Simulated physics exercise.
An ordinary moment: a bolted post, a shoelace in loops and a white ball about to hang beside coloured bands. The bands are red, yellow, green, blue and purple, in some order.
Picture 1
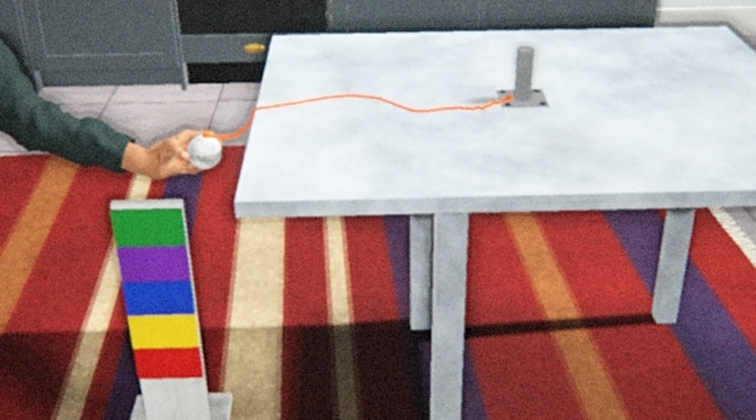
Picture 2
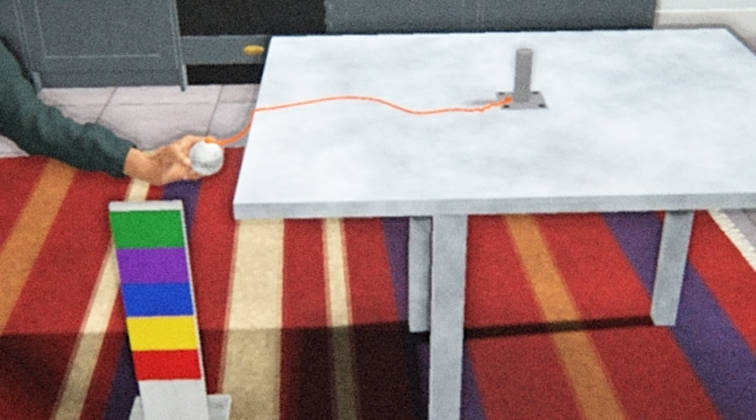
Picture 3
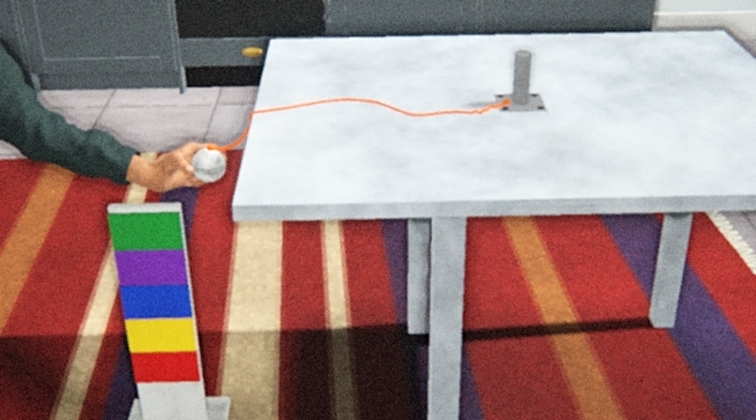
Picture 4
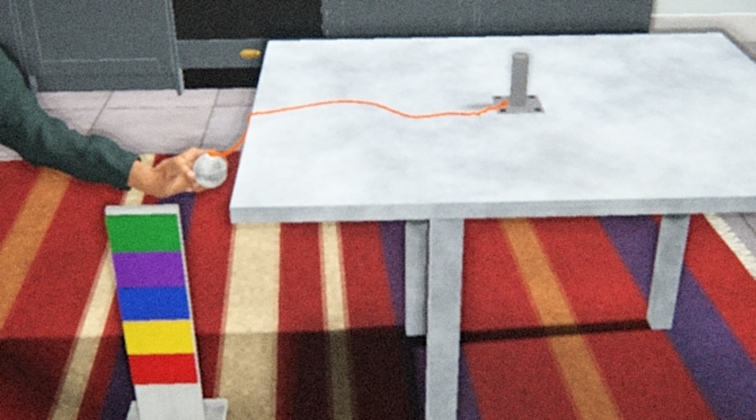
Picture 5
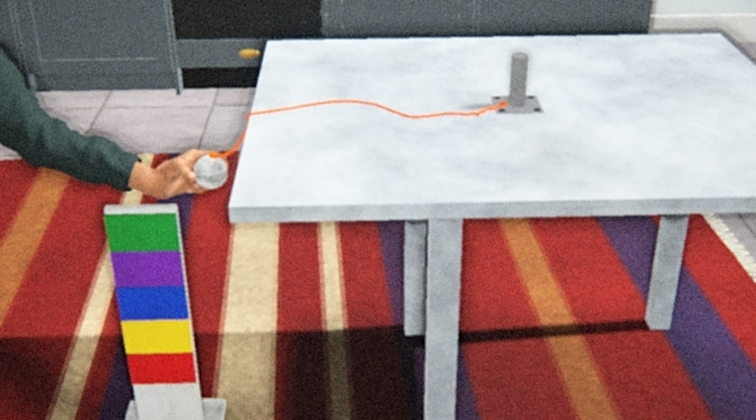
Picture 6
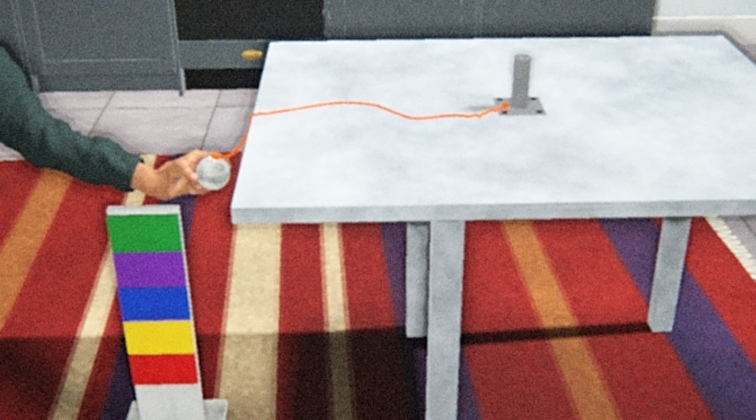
A hand holding a white ball tied to an orange string lowers very slightly beside coloured bands.
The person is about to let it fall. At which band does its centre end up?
The shoelace holds its middle at green.
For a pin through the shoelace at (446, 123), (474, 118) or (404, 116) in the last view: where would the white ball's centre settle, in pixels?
Near (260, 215), (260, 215) and (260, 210).
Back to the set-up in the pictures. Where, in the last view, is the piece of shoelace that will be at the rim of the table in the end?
Near (291, 110).
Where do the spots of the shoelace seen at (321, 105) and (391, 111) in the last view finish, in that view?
About (285, 113), and the other about (365, 111).
A little later, ball near (230, 221); level with green.
Next, ball near (291, 218); level with green.
Later still, ball near (261, 227); level with green.
When it is over, ball near (264, 227); level with green. At green.
